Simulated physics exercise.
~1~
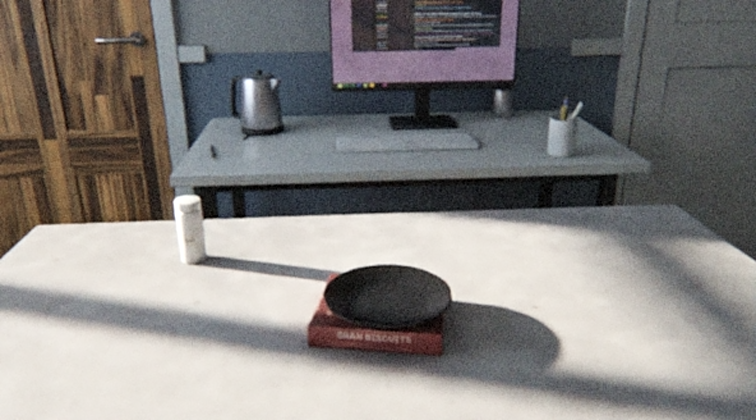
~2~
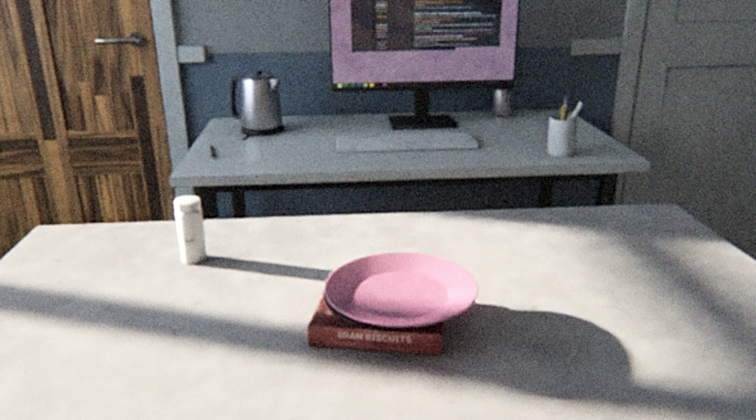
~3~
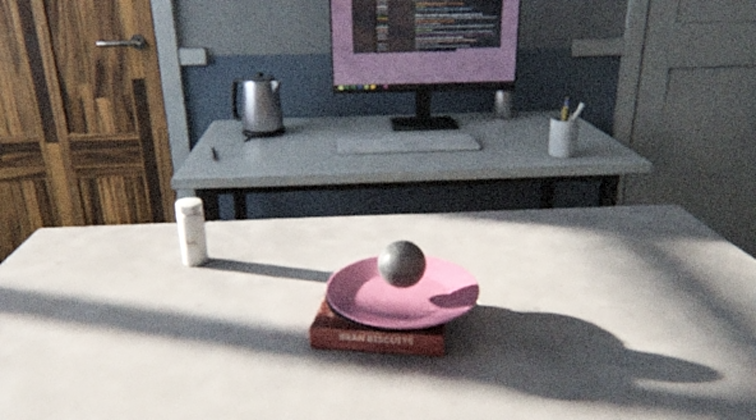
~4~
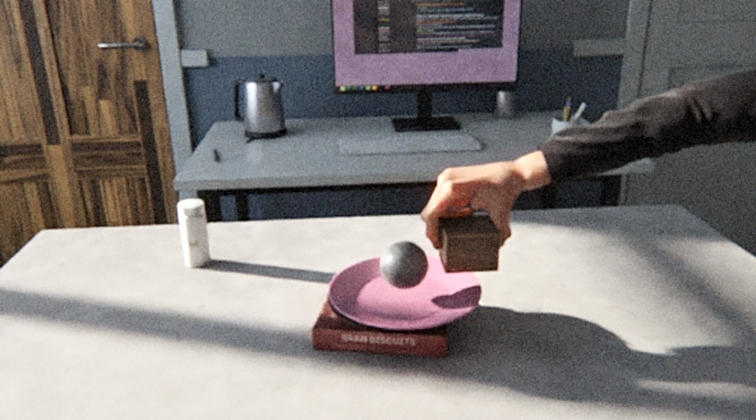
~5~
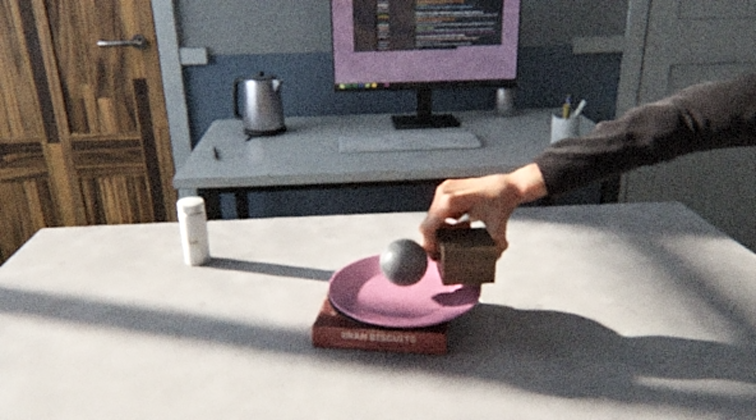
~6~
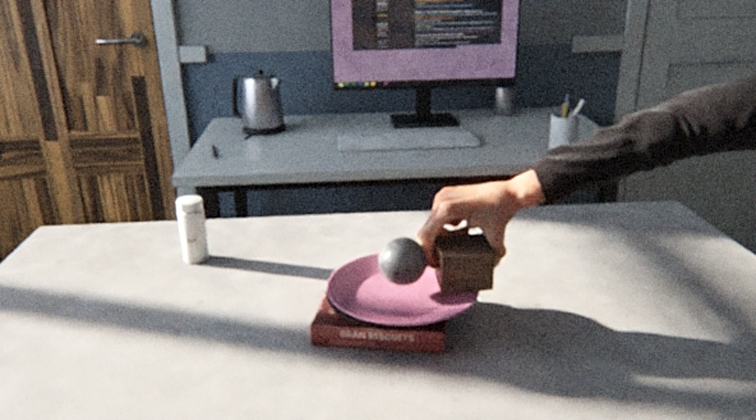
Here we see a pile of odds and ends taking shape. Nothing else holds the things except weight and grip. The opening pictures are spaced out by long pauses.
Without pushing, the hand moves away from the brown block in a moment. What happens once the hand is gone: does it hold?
It is going to stay together.
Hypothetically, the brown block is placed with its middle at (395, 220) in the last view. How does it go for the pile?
Next, the heap comes down.
Then, 0.20 s later than the last frame, all is still.
Then, 0.40 s later than the last frame, brown block resting near (463, 263).
When it is over, all 6 as before. End places, in pixels of the last picture, brown block near (464, 263). The pile holds.
